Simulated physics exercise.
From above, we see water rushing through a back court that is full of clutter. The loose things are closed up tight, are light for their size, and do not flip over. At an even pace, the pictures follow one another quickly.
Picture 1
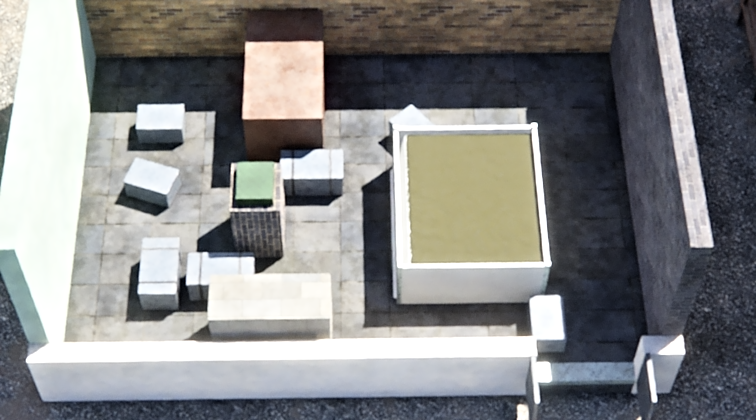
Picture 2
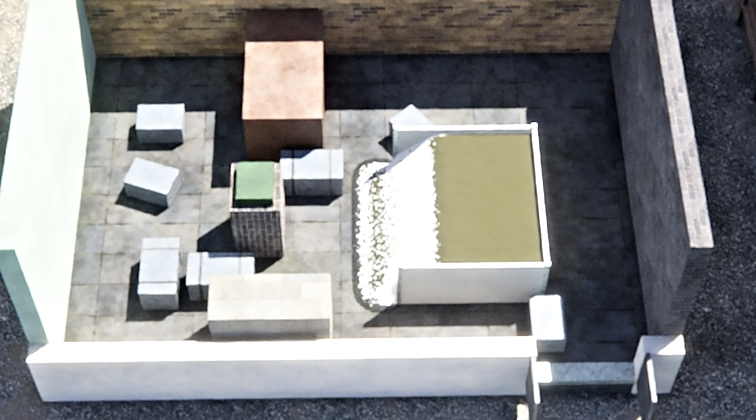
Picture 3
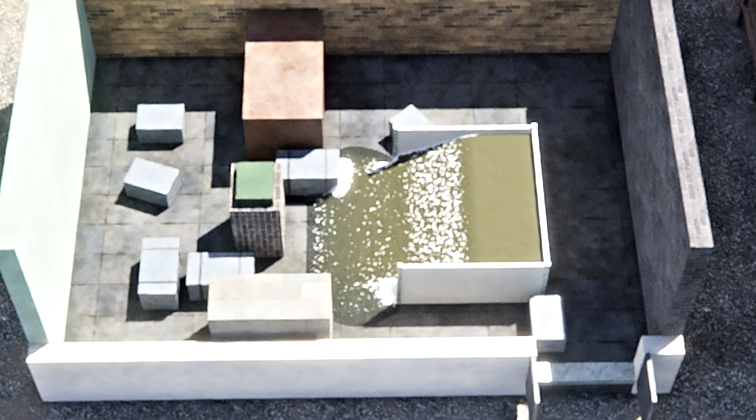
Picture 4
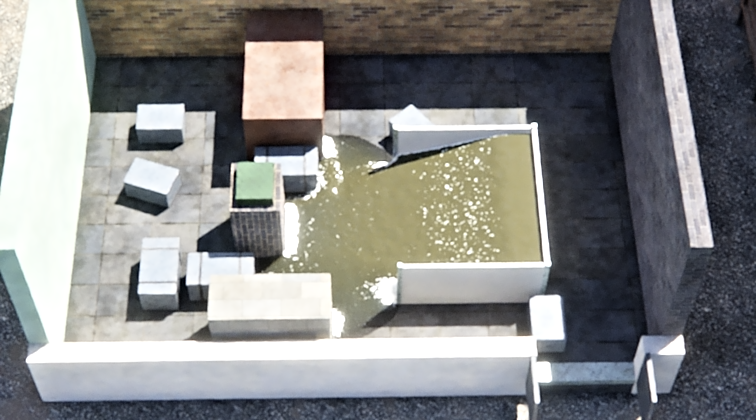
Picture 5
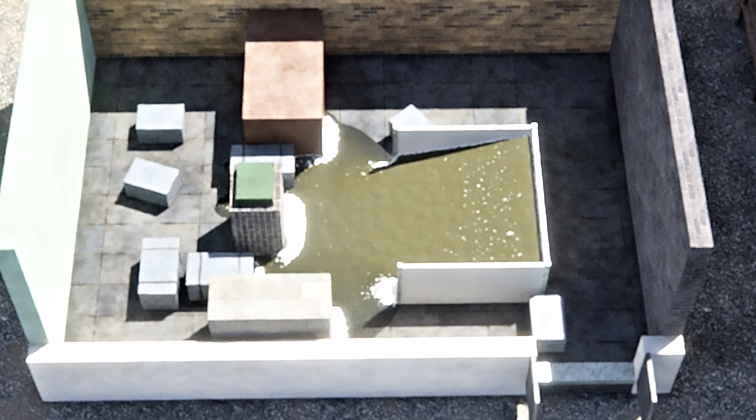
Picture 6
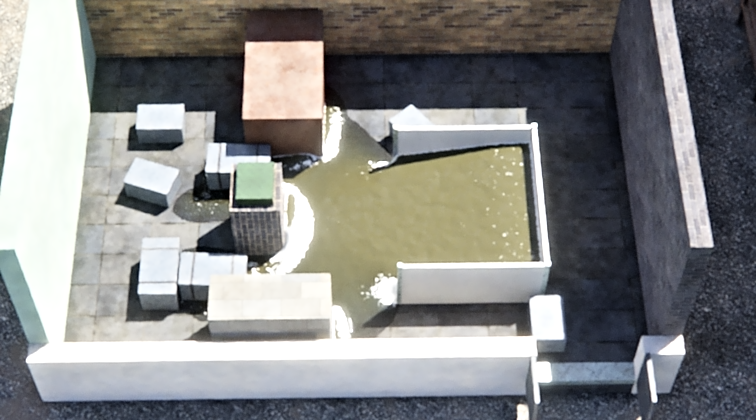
Murky water burst from the left side of a white-walled tank and spread across the cluttered courtyard, pushing a pale box leftward behind the green-topped pillar while most other boxes barely moved or stayed put.
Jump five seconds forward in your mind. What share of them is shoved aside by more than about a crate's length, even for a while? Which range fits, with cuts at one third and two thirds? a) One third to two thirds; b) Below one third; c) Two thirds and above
Option c: Two thirds and above.
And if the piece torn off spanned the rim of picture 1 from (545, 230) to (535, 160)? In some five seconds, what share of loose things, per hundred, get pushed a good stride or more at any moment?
Near 10 in a hundred.
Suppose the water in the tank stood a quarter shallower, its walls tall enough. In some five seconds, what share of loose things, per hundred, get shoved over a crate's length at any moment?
By my count, 60 %.
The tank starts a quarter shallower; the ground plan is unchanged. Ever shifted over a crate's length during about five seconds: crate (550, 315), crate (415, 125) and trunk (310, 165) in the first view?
Not beyond that, then not beyond that, then beyond that.
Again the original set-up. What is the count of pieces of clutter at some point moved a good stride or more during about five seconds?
So that is 5.
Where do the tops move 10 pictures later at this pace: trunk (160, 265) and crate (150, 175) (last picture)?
The first should be near (79, 260), the second near (104, 174).
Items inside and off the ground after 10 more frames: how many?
The total here is 4.
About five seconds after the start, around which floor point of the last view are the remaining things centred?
I'd say somewhere close to (264, 178).
A moment on, 1 of 7 are well off their spots; 1 afloat.
Next, 4 of 7 are well off their spots; 4 afloat.
Later, 5 of 7 are well off their spots; 4 afloat.
In the end, 5 of 7 are well off their spots, and 5 have been at some point; 5 afloat.
